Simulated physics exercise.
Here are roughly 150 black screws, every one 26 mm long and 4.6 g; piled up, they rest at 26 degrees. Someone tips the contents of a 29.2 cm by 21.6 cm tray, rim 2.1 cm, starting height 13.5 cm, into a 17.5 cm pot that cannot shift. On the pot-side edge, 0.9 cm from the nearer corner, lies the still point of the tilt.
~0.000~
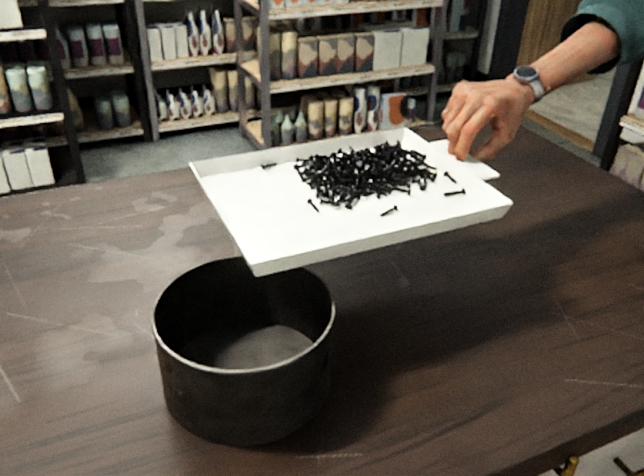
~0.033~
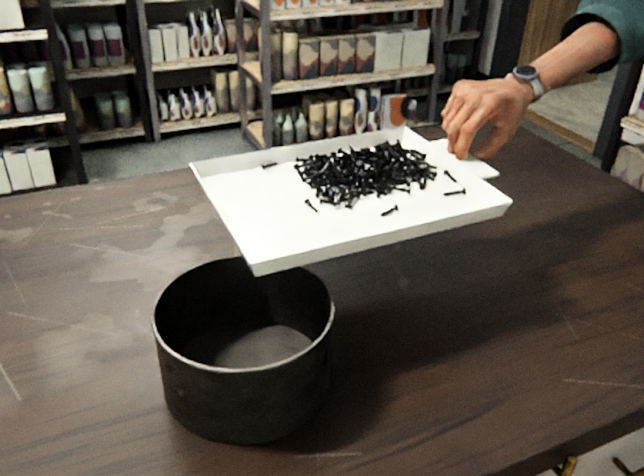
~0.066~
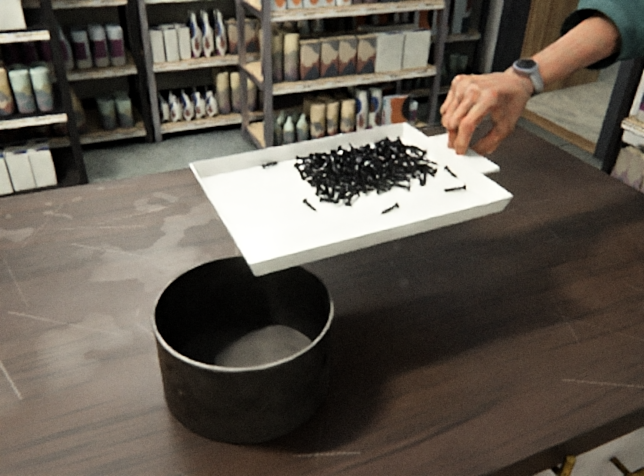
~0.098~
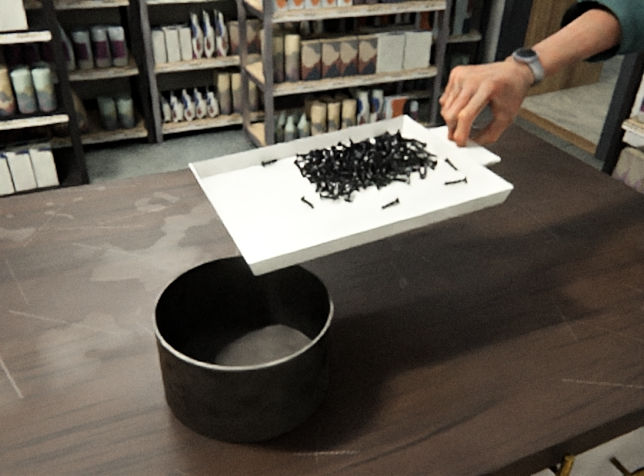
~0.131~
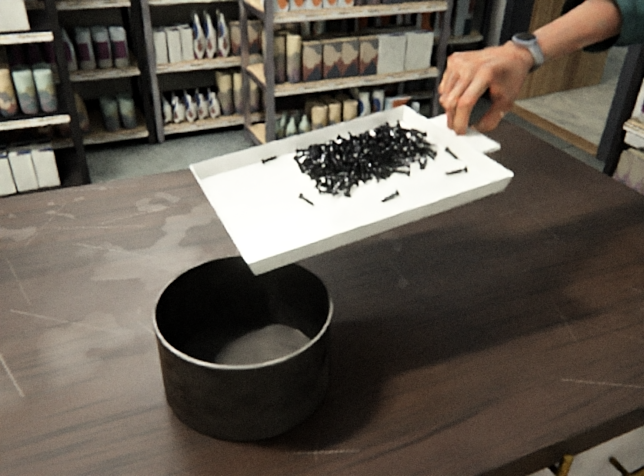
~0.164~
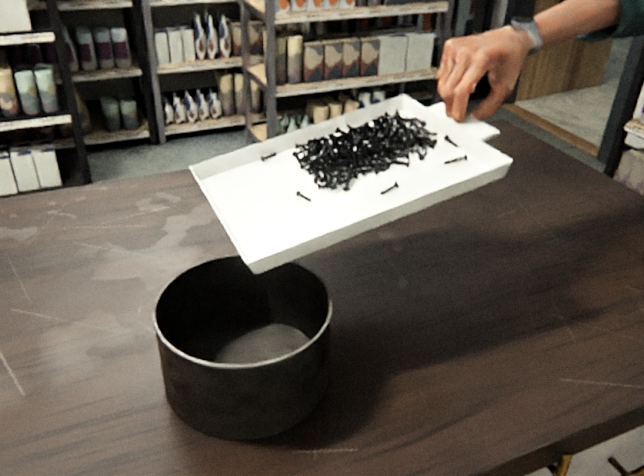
A hand slowly lifts one end of a white tray of black screws, tilting it.
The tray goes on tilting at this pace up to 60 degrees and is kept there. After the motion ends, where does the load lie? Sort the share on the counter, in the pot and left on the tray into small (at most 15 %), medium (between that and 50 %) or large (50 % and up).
Counter - large, pot - small, left on the tray - medium.
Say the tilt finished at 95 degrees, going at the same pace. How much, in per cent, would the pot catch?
That would give about 10 per cent.
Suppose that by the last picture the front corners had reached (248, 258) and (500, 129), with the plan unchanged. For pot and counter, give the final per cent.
The pot gets 0 and the counter 75.
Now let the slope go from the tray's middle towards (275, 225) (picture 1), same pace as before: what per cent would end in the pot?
Something like 40 in a hundred.
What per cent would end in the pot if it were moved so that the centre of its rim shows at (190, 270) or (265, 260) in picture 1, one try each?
Roughly 35 and 10 percent.
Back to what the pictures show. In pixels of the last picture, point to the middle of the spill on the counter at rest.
Look close to (140, 308) in the last picture.
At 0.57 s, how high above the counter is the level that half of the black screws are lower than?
Median height: Approx. 20 cm.
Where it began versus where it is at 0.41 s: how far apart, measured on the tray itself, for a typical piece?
Displacement on the tray: Roughly 1 cm.
After 0.41 s, tilt 36 degrees; the tray holds 100 %, the pot 0 %.
Then, at 0.57 s, tilt 53 degrees; the tray holds 100 %, the pot 0 %.
After 0.85 s, tilt 60 degrees; the tray holds 30 %, the pot 5 %.
In the end, at 2.1 s, counter 70 %, pot 5 %, tray 25 %.
